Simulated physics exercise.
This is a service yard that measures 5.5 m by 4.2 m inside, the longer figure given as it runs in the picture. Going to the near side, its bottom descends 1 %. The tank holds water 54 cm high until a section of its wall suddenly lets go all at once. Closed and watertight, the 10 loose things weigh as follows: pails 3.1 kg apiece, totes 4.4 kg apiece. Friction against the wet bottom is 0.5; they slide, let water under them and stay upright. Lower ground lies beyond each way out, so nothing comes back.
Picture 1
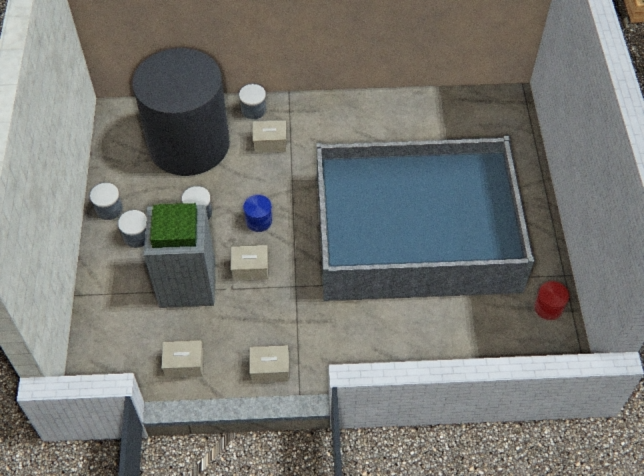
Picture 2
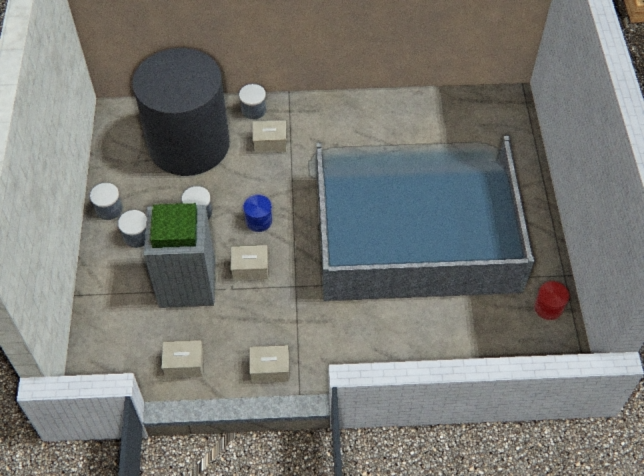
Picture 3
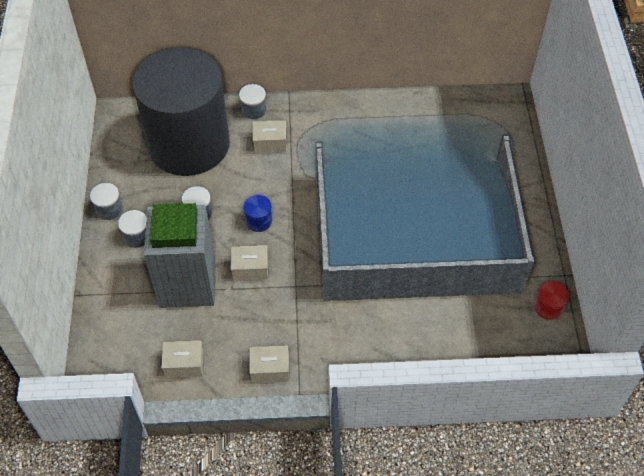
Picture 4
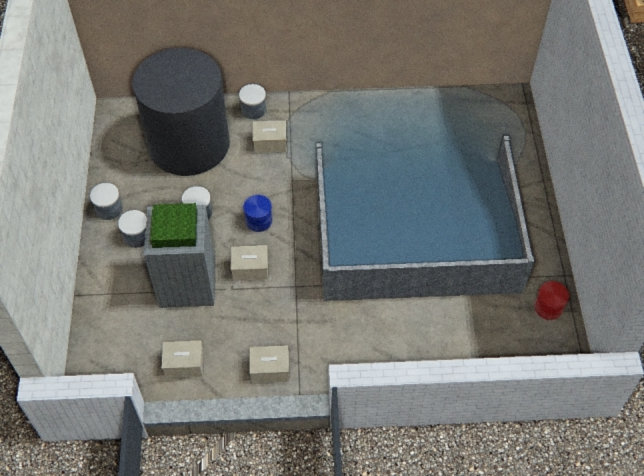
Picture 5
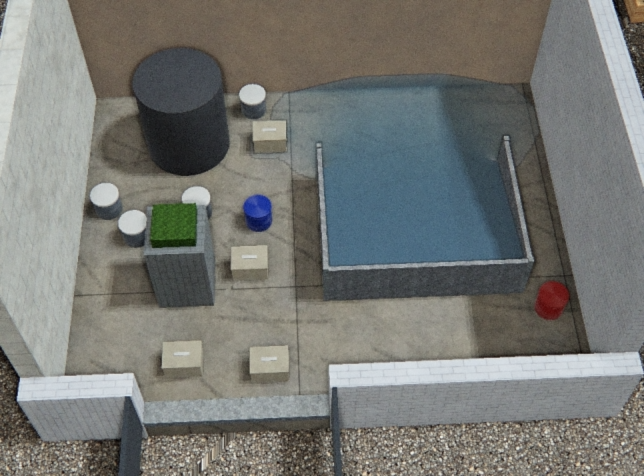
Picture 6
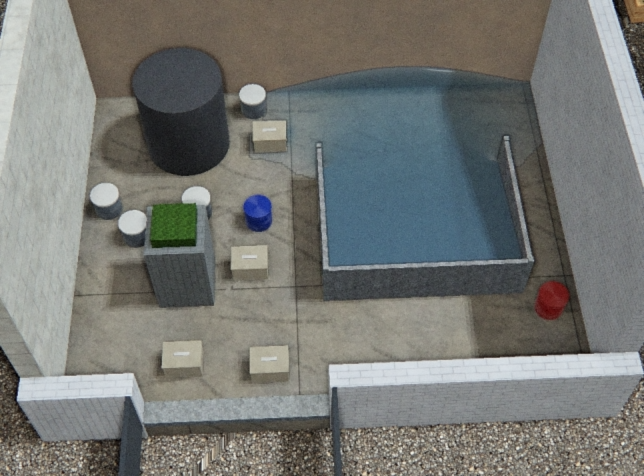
Water spreading from the open back side of a rectangular pool across a walled yard, while the blue and red pails stay still.
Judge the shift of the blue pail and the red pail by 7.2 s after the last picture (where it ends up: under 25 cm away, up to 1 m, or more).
First the blue pail: It is displaced a long way; then the red pail: It is displaced a long way.
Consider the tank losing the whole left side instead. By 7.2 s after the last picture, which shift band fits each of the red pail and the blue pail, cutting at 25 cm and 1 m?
Then the red pail shifts slightly and the blue pail goes a great distance.
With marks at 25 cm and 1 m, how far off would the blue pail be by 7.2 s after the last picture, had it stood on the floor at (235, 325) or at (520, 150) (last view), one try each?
Respectively: It is shoved a long way; it is shoved a long way.
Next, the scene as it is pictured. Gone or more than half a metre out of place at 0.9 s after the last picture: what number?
The number comes to 0.
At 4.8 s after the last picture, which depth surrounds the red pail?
Close to 10 centimetres.
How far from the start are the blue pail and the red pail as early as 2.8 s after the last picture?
Shifts: Around 120 and 80 cm.
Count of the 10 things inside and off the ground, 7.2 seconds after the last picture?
I'd say 3 of them.
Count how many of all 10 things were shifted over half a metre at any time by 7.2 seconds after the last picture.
My count gives 10.
Then, 0.9 s after the last picture the blue pail is near (258, 206), 0.0 m from its start, aground; the red pail is near (554, 294), 0.0 m from its start, aground; 0 of 10 are out; 1 afloat.
Then, 2.8 s after the last picture the blue pail is near (292, 285), 1.1 m from its start, aground; the red pail is near (496, 333), 0.9 m from its start, afloat; 0 of 10 are out; 5 afloat.
Then, 4.8 s after the last picture the blue pail is near (231, 326), 1.6 m from its start, afloat; the red pail is near (264, 337), 3.1 m from its start, afloat; 2 of 10 are out; 8 afloat.
Then, 7.2 s after the last picture the blue pail is near (223, 339), 1.7 m from its start, afloat; the red pail has gone out; 6 of 10 are out; 3 afloat.
